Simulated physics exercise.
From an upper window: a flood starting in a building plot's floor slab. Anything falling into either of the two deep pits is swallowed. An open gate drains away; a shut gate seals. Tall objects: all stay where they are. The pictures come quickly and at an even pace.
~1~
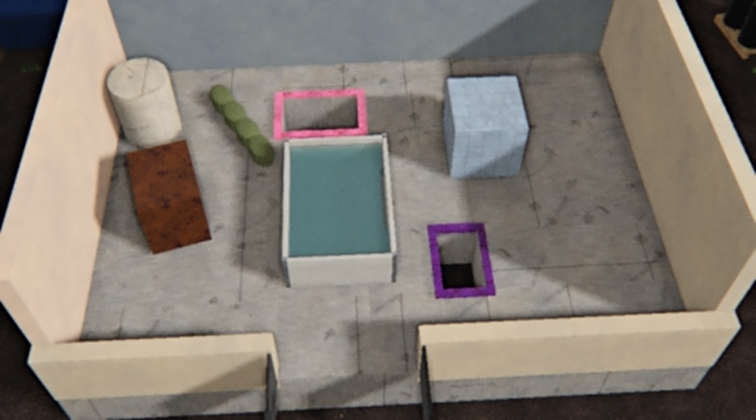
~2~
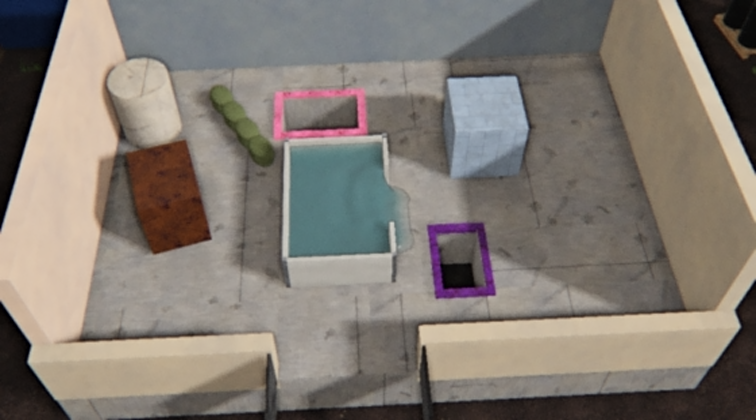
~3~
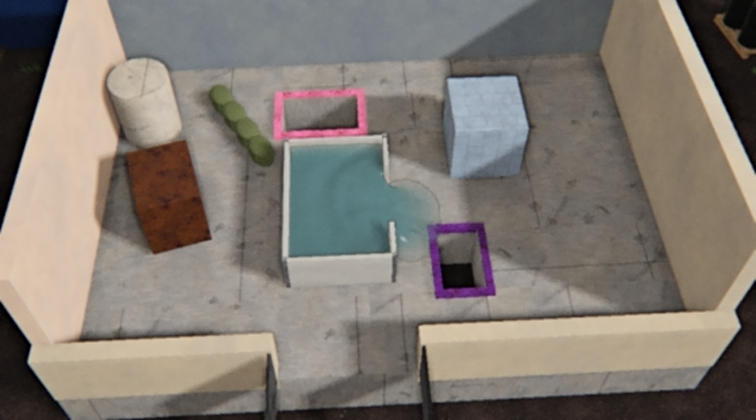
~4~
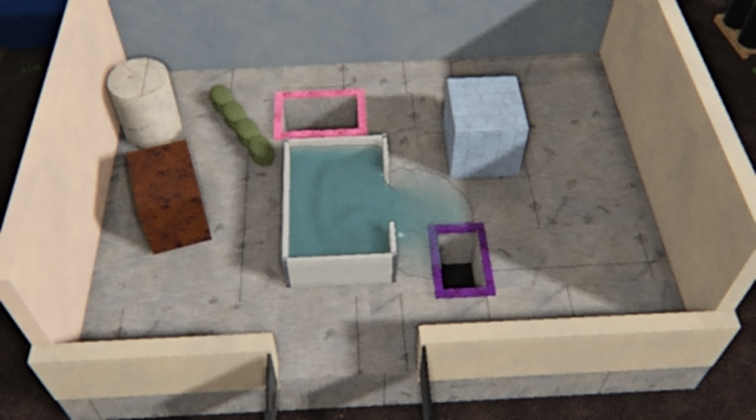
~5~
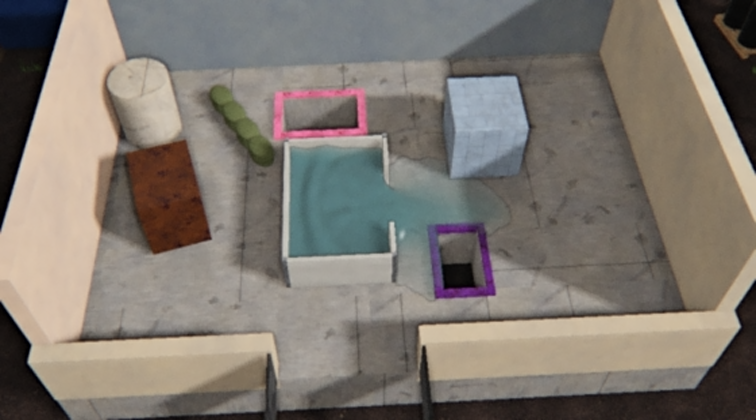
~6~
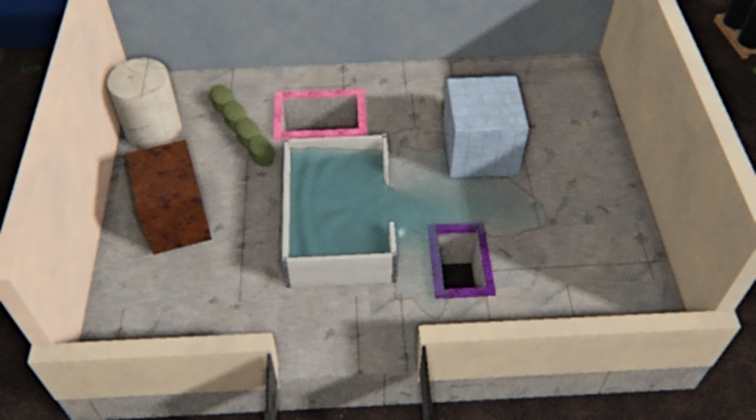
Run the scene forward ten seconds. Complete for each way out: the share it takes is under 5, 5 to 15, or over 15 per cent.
Completed: For the gate it is 5 to 15 per cent; for the purple pit it is over 15 per cent; for the pink pit it is under 5 per cent.
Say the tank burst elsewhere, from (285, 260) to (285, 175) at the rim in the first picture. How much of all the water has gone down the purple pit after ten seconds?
For purple, it comes to 0 percent.
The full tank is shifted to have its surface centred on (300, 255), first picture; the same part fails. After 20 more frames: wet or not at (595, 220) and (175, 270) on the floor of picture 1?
Looking at the two spots in order, the first is waterlogged and the second is bone-dry.
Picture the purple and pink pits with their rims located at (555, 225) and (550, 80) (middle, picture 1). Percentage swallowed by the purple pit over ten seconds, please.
The purple pit takes 25 per cent.
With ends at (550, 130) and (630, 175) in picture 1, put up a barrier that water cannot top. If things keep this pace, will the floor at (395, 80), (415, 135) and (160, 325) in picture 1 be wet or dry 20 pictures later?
Taking the three spots in the order asked, they are waterlogged, waterlogged and bone-dry.
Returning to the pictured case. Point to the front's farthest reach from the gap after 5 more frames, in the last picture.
I'd put it around (641, 181).
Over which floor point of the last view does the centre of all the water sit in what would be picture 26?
It is near (452, 209).
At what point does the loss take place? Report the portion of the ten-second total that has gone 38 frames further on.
By my reckoning, 75 %.
A moment on, water covers 15 % of the floor; the gate 0 %, the purple pit 8 %, the pink pit 0 %.
Next, water covers 25 % of the floor; the gate 0 %, the purple pit 13 %, the pink pit 0 %.
Then, water covers 35 % of the floor; the gate 1 %, the purple pit 17 %, the pink pit 0 %.
Later, water covers 55 % of the floor; the gate 2 %, the purple pit 21 %, the pink pit 0 %.
In the end, water covers 75 % of the floor; the gate 7 %, the purple pit 22 %, the pink pit 0 %.
